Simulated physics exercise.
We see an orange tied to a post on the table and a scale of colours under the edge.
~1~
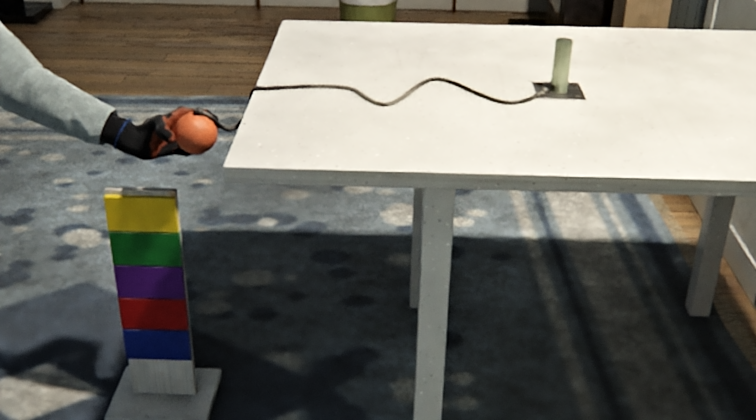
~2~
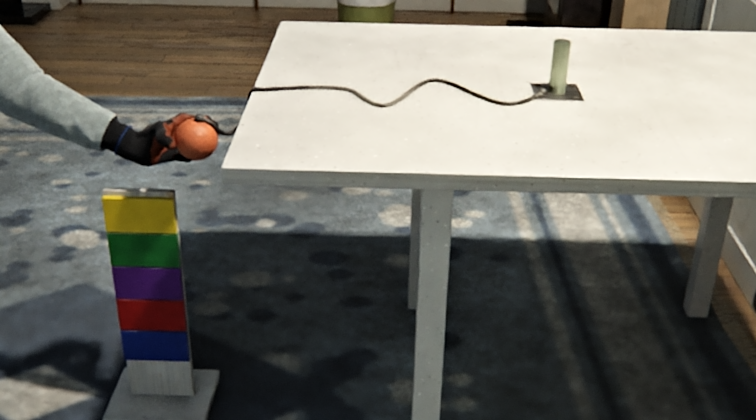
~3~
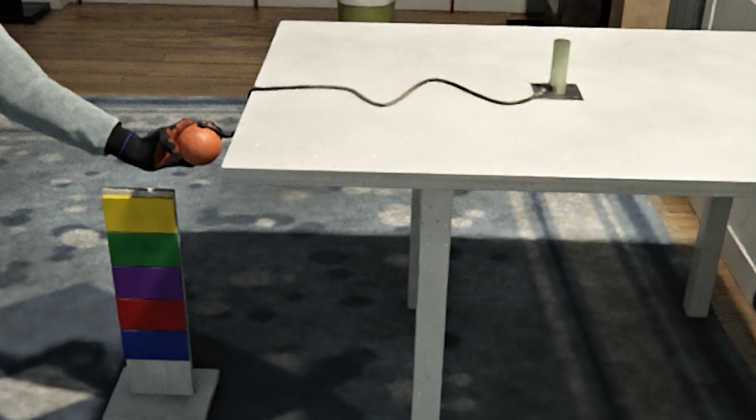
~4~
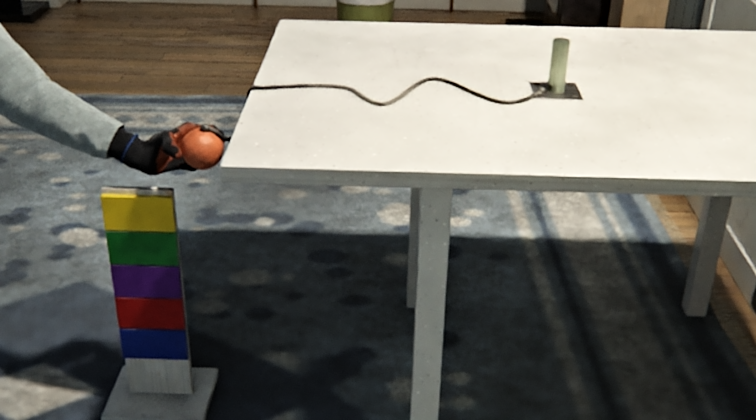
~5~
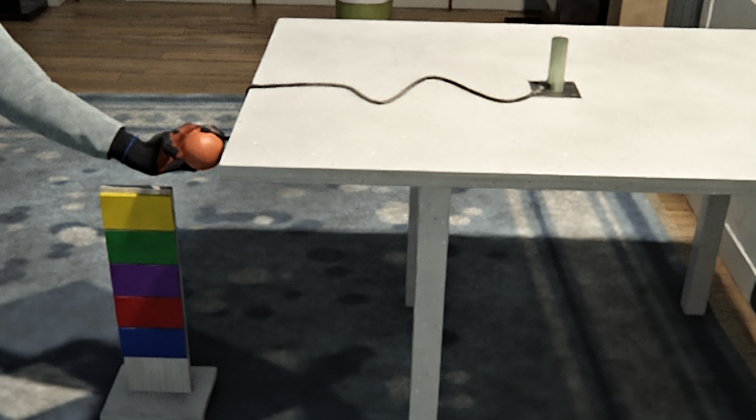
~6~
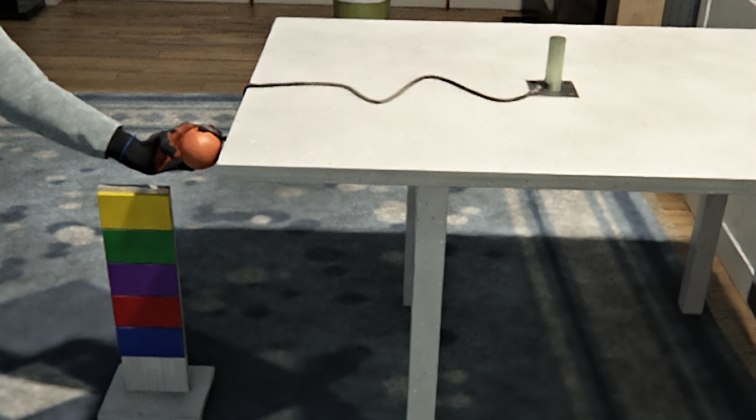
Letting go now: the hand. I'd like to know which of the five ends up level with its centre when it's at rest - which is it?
It's purple.
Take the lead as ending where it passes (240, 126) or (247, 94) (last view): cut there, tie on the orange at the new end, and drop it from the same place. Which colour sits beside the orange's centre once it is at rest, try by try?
In order, the results are green and yellow.
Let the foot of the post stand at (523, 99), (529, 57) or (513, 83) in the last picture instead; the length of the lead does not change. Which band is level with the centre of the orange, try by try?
Going case by case, it's red, purple and finally red.
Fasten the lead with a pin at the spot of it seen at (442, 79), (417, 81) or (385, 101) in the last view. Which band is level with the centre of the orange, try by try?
In that order: Green; green; yellow.
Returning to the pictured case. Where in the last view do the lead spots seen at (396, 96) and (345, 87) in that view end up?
At (321, 88) for the first, at (246, 97) for the second.
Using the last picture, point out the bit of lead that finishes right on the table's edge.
That spot is near (350, 88).
Soon after, orange near (216, 276); level with purple.
After that, orange near (289, 272); level with purple.
And then, orange near (246, 277); level with purple.
In the end, orange near (253, 277); level with purple. Its centre hangs level with the purple band.
